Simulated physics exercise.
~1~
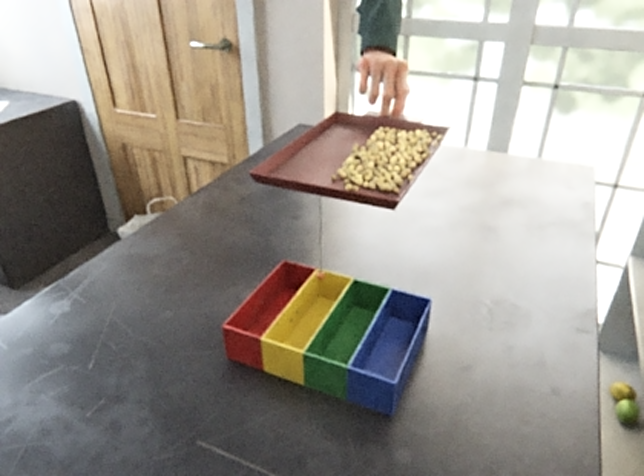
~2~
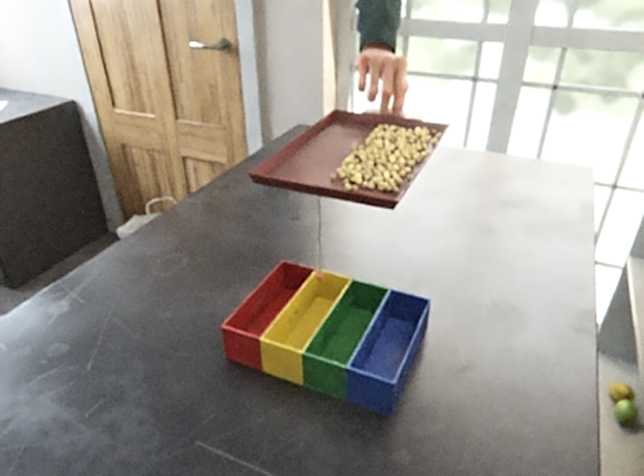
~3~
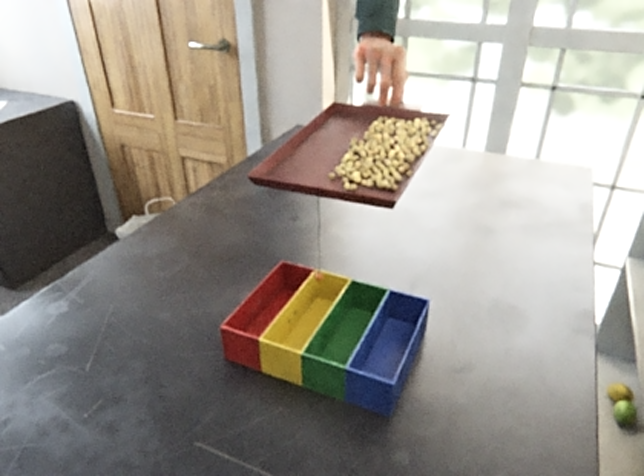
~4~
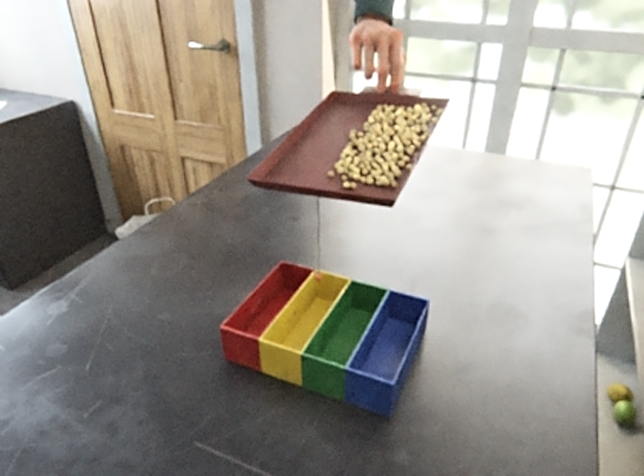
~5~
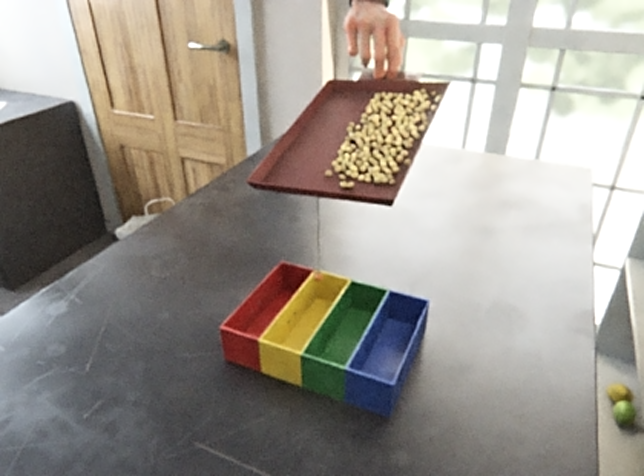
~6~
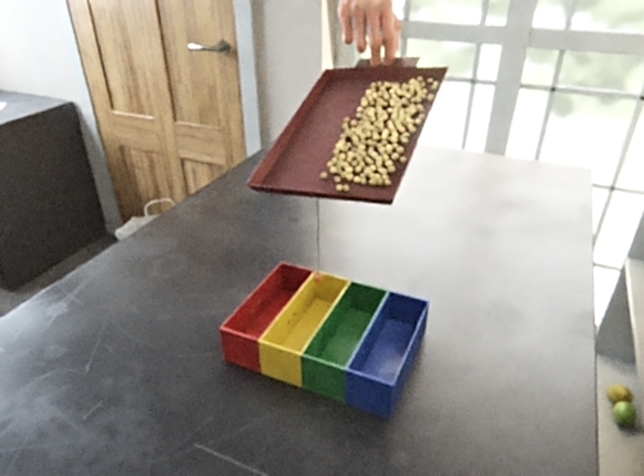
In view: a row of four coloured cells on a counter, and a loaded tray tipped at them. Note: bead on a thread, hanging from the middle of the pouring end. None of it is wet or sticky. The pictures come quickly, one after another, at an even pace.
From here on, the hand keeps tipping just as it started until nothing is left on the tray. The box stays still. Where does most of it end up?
Most ends up in the red cell.
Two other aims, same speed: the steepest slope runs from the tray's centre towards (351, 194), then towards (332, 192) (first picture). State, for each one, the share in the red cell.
I'd expect around 0 in a hundred first and around 10 in a hundred second.
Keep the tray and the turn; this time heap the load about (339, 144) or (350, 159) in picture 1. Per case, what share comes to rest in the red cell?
Estimate: 30 % first, 30 % second.
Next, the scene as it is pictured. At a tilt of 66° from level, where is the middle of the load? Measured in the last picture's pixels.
Centre estimate: (267, 228).
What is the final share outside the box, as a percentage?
60 per cent.
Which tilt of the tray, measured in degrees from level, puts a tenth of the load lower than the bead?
Tilt: Around 65 degrees.
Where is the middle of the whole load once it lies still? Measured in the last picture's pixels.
(236, 329).
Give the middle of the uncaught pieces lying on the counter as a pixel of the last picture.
Its middle is at roughly (193, 317).
Shortly afterwards, tray tipped steeply; near half on the tray; a little in the red cell; a little in the yellow cell; near half falling or outside the box.
Next, tray tipped past a quarter turn; near a third in the red cell; a little in the yellow cell; near two thirds falling or outside the box.
Some moments later, tray tipped past a quarter turn; near a third in the red cell; a little in the yellow cell; near two thirds falling or outside the box.
In the end, tray tipped past a quarter turn; near a third in the red cell; a little in the yellow cell; none at all in the blue cell; none at all in the green cell; near two thirds outside the box.
